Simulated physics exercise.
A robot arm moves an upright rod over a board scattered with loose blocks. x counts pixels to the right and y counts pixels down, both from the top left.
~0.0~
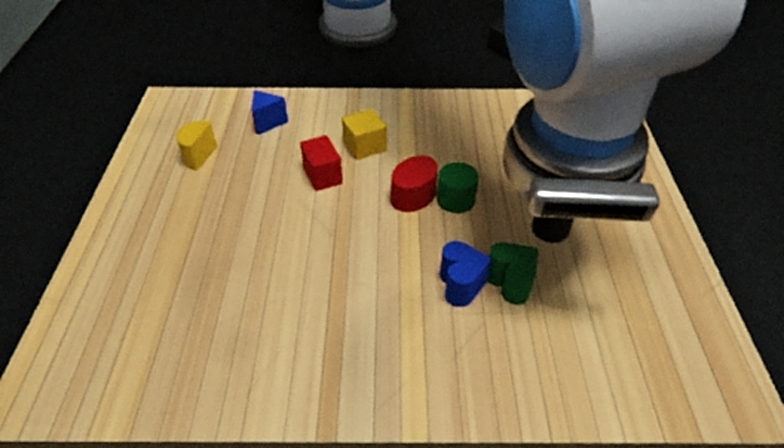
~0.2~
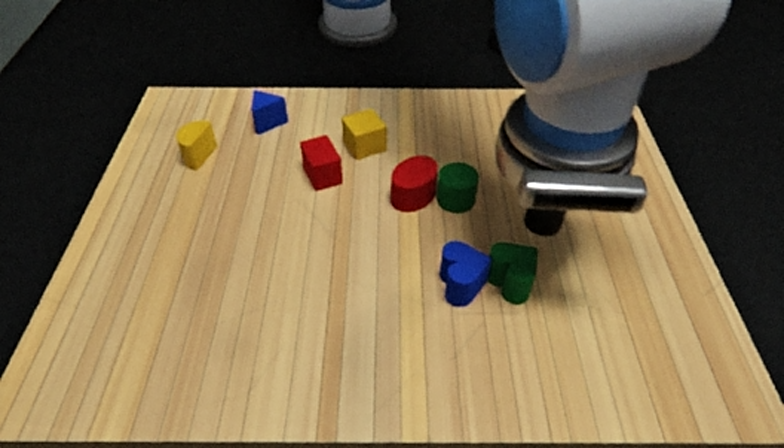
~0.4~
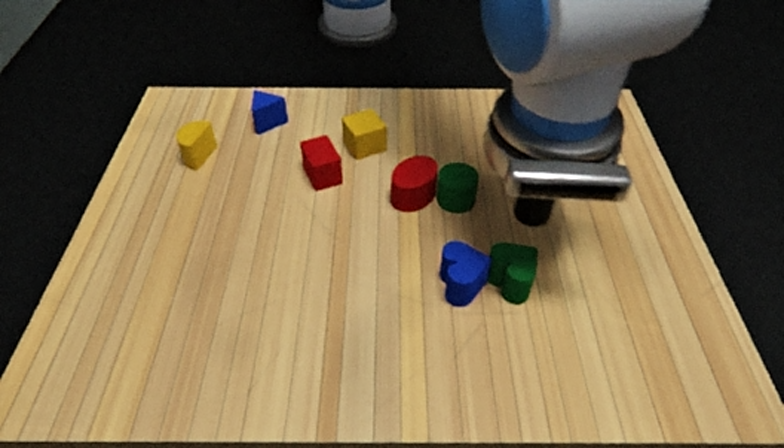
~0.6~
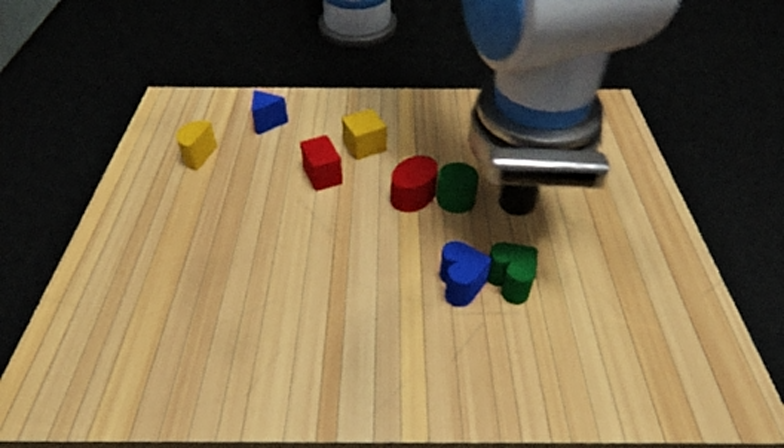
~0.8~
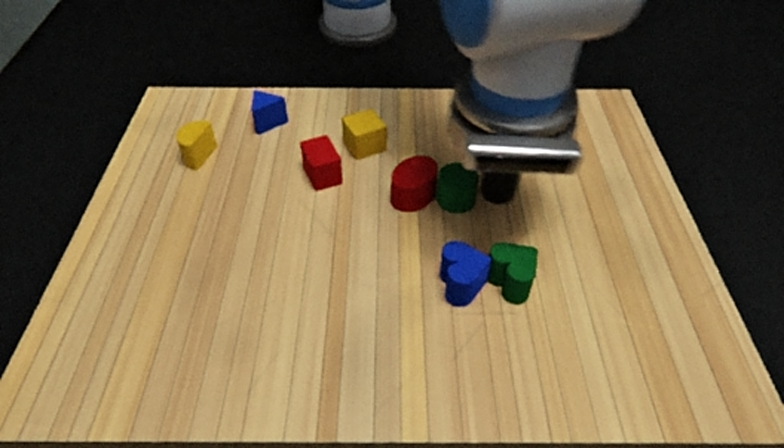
Over a wooden board of coloured blocks, a robot arm moves its rod up and left.
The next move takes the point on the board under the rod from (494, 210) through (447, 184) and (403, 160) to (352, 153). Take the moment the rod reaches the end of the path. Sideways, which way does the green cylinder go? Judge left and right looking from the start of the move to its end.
Toward the left.
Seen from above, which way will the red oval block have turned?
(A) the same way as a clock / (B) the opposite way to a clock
(B)
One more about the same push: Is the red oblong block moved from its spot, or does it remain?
Moved off its spot.
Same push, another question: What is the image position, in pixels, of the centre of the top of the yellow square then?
Near (332, 108).
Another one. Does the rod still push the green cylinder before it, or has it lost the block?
In front, still.
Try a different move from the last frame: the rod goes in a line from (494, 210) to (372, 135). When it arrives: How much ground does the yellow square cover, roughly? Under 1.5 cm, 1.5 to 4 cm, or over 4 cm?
Shift: 1.5 to 4 cm.
On the path given first. One third of the way, rod (448, 166); red oval block (380, 163), turned 70° anticlockwise; green cylinder (414, 151).
Two thirds of the way, rod (403, 143); yellow square (353, 116); red oval block (372, 163), turned 95° anticlockwise; green cylinder (368, 136).
At the end, rod (350, 136); red oblong block (297, 157), turned 45° anticlockwise; yellow square (332, 108), turned 50° clockwise; red oval block (372, 163), turned 95° anticlockwise; green cylinder (317, 137).
